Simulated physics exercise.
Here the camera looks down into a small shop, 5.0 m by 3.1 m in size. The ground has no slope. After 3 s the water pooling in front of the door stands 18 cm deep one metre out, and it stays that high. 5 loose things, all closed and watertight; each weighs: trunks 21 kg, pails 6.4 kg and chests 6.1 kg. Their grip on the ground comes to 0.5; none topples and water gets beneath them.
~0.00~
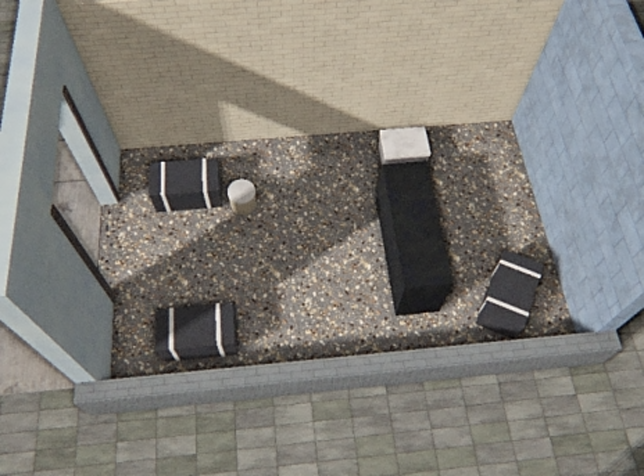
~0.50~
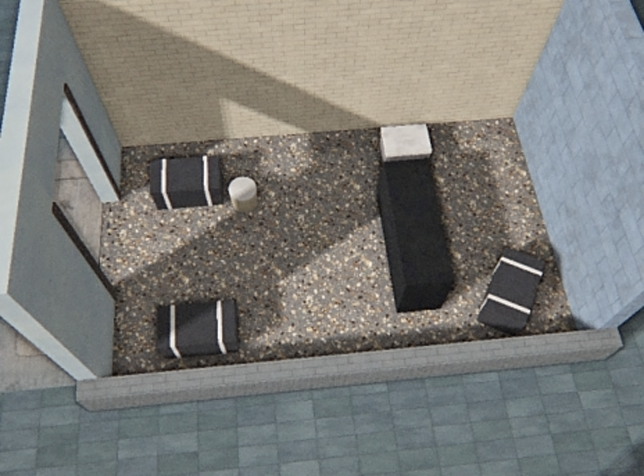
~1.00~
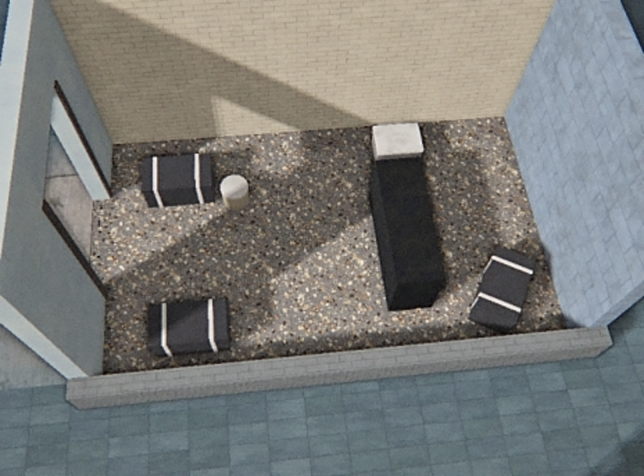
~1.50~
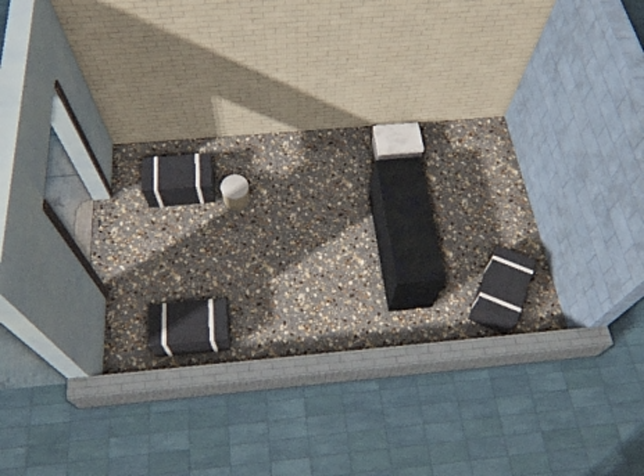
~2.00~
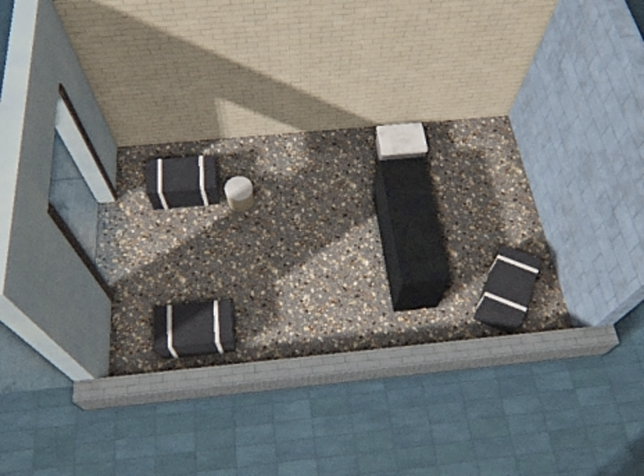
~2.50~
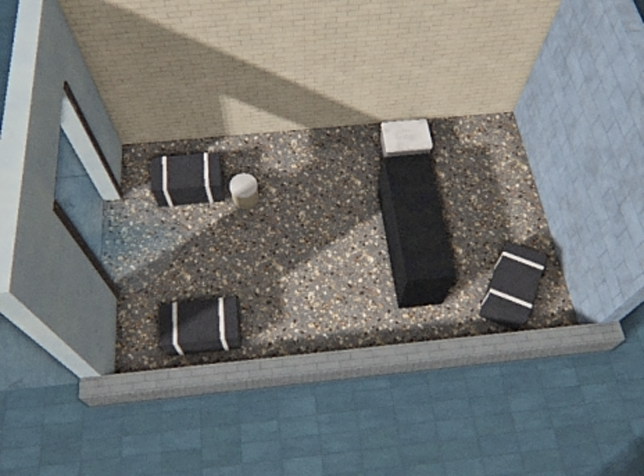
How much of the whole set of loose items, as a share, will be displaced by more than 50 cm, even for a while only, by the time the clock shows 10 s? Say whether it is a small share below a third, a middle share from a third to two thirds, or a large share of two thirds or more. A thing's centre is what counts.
A middle share, from a third to two thirds.
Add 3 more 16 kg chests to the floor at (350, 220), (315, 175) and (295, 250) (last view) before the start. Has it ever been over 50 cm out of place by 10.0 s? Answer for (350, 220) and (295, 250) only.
The first: Farther. The second: Farther.
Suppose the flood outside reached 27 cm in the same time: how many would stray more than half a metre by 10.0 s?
4.
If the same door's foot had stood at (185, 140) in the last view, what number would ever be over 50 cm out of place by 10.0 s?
Result: 3 of them.
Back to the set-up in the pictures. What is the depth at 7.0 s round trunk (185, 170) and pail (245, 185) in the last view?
4 and 5 cm.
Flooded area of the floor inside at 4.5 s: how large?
The covered patch comes to about 6.5 m2.
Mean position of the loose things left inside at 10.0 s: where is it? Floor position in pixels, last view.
Roughly at (358, 220).
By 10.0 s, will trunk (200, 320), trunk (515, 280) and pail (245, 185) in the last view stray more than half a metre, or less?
Order as asked - a smaller shift, a smaller shift, a bigger shift.
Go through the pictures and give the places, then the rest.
The first picture shows a trunk at (184, 176), on the bottom; a pail at (241, 191), on the bottom; water covers 0.0 m2; 0 of 5 have shifted.
The second picture shows a trunk at (185, 174), on the bottom; a pail at (243, 189) rests on the ground; 0.0 m2 under water; 0 of 5 have shifted.
The third picture shows a trunk at (176, 172), on the bottom; a pail at (234, 187) rests on the ground; water covers 0.0 m2; 0 of 5 have shifted.
The fourth picture shows a trunk at (177, 172) rests on the ground; a pail at (235, 186), on the bottom; water covers 0.0 m2; 0 of 5 have shifted.
The fifth picture shows a trunk at (181, 174), on the bottom; a pail at (239, 188), on the bottom; 0.1 m2 under water; 0 of 5 have shifted.
The sixth picture shows a trunk at (186, 171) rests on the ground; a pail at (243, 185) rests on the ground; 0.7 m2 under water; 0 of 5 have shifted.
After 3.5 s 0 of 5 are over 50 cm from their spots; 0 afloat.
After 4.5 s 0 of 5 are over 50 cm from their spots; 0 afloat.
After 7.0 s 1 of 5 are over 50 cm from their spots; 0 afloat.
After 10.0 s 2 of 5 are over 50 cm from their spots, and 2 have been at some point; 2 afloat.
